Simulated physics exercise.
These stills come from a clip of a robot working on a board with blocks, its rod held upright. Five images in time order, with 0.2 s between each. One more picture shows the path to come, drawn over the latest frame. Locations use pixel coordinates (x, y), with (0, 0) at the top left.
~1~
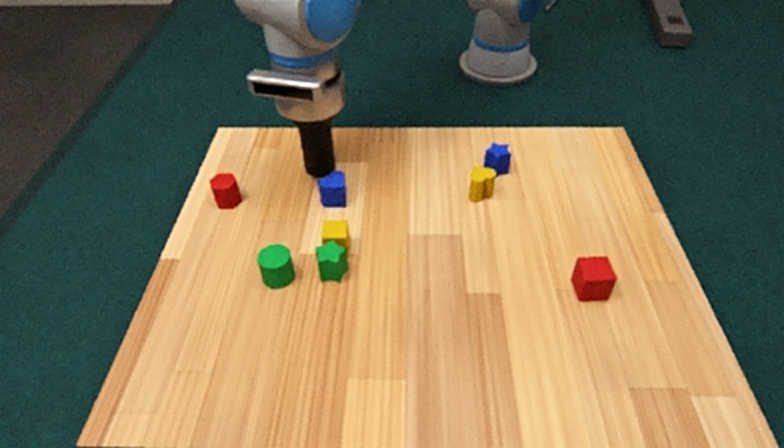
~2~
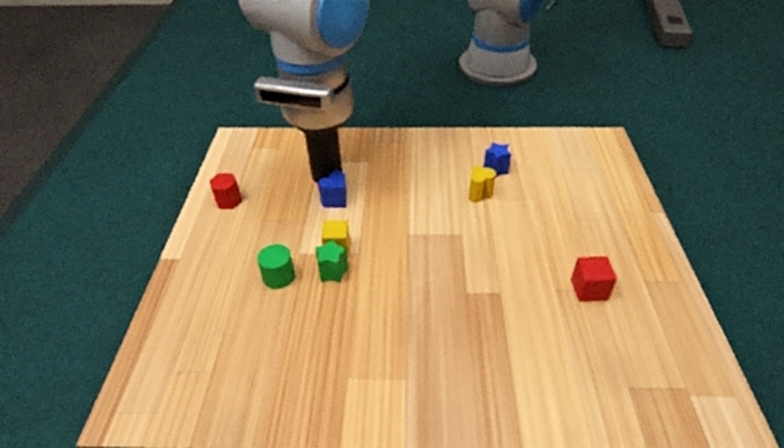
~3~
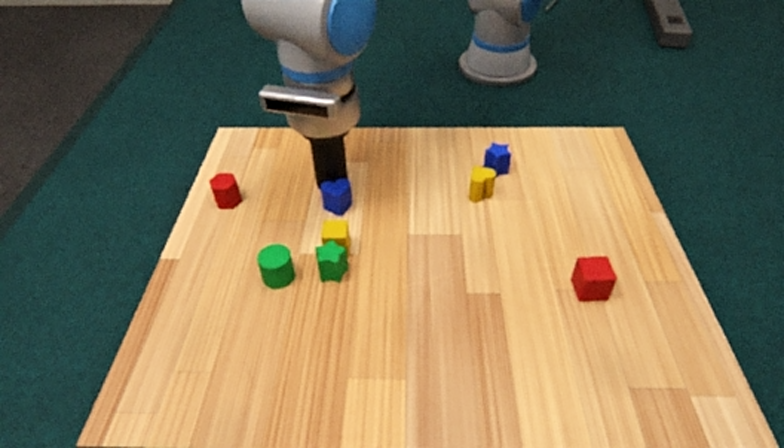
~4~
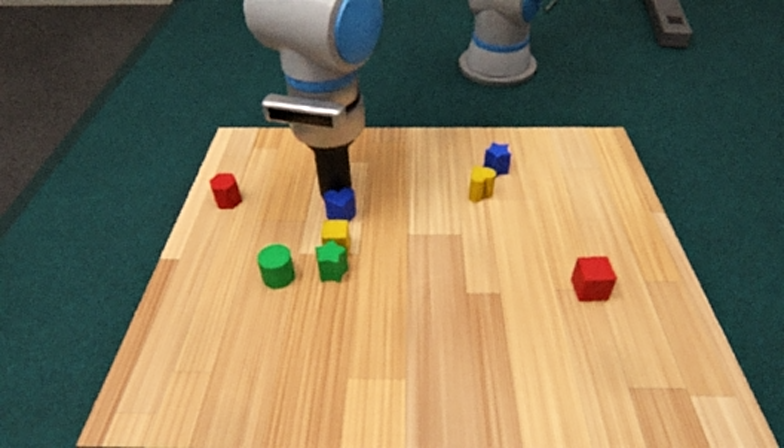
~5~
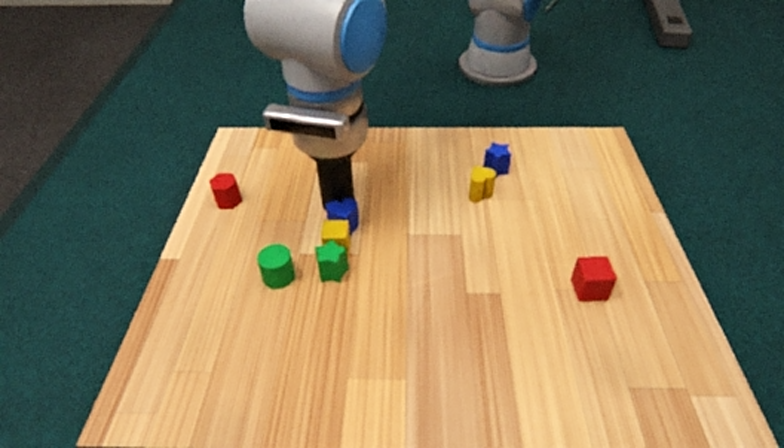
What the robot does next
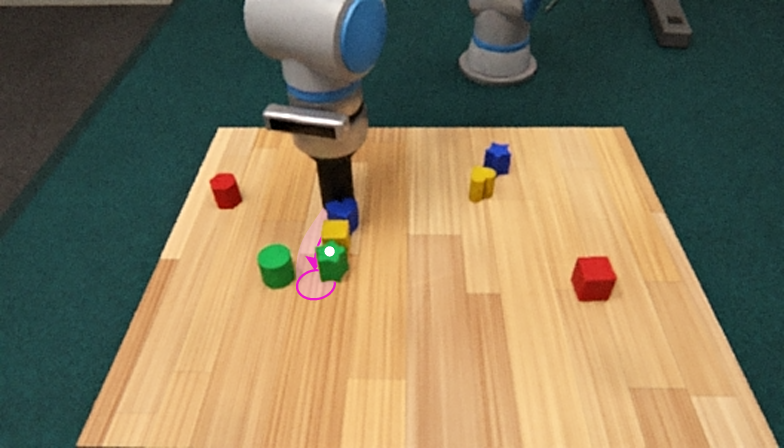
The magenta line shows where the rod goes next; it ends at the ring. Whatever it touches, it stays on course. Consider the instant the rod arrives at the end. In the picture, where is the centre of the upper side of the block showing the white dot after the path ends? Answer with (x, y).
My best guess is (336, 278).
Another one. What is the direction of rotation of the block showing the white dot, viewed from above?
Viewed from the top, it goes clockwise.
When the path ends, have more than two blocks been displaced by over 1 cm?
Yes.
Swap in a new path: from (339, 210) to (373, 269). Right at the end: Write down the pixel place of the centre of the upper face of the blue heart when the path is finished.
The middle of its upper face should be somewhere near (373, 271).
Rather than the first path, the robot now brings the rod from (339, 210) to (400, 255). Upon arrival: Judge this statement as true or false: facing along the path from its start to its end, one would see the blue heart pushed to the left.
That is false.
Drawn move, from (339, 210) via (325, 232) and (315, 257), ending at (316, 284); the dot is on the green star block.
What follows on the original path. One third of the way, rod at (324, 226); green star block at (330, 263), turned 30° clockwise; yellow square block at (340, 242); blue heart at (341, 224), turned 30° anticlockwise.
Two thirds of the way, rod at (314, 251); green star block at (331, 271), turned 60° clockwise; yellow square block at (352, 254); blue heart at (343, 232), turned 75° anticlockwise.
At the end, rod at (315, 278); green circle still; green star block at (336, 278), turned 50° clockwise; yellow square block at (352, 254); blue heart at (343, 232), turned 75° anticlockwise.
